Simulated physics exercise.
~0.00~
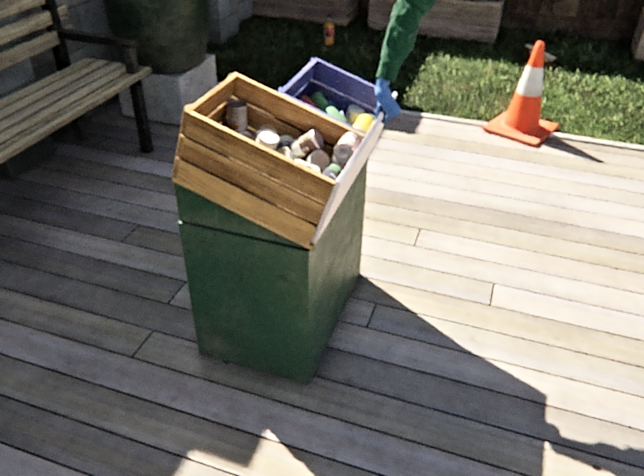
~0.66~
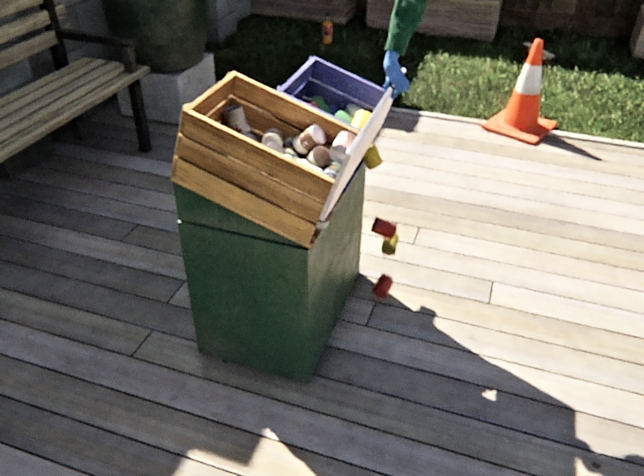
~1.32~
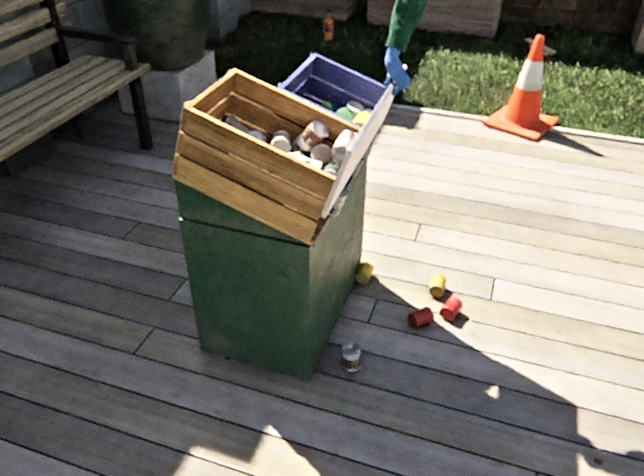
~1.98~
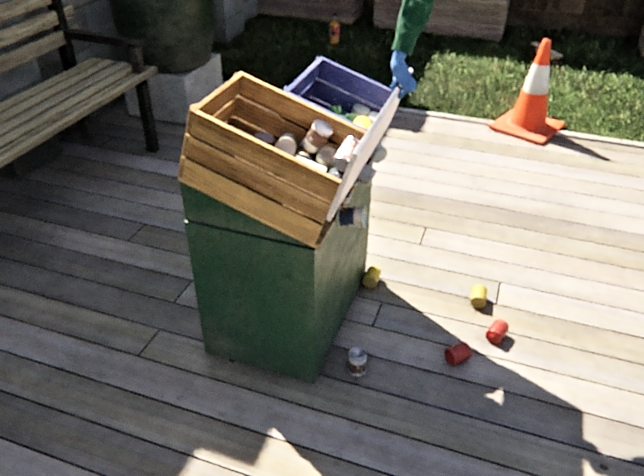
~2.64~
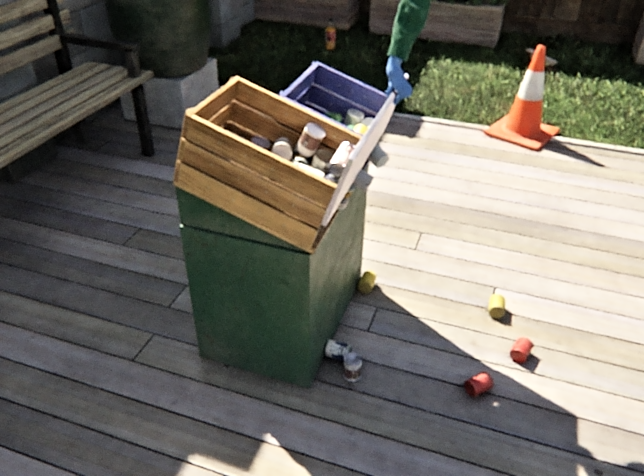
Red and yellow jars dropping from tilted bins as a gloved hand lifts the gate, rolling across decking while most pieces stay inside.
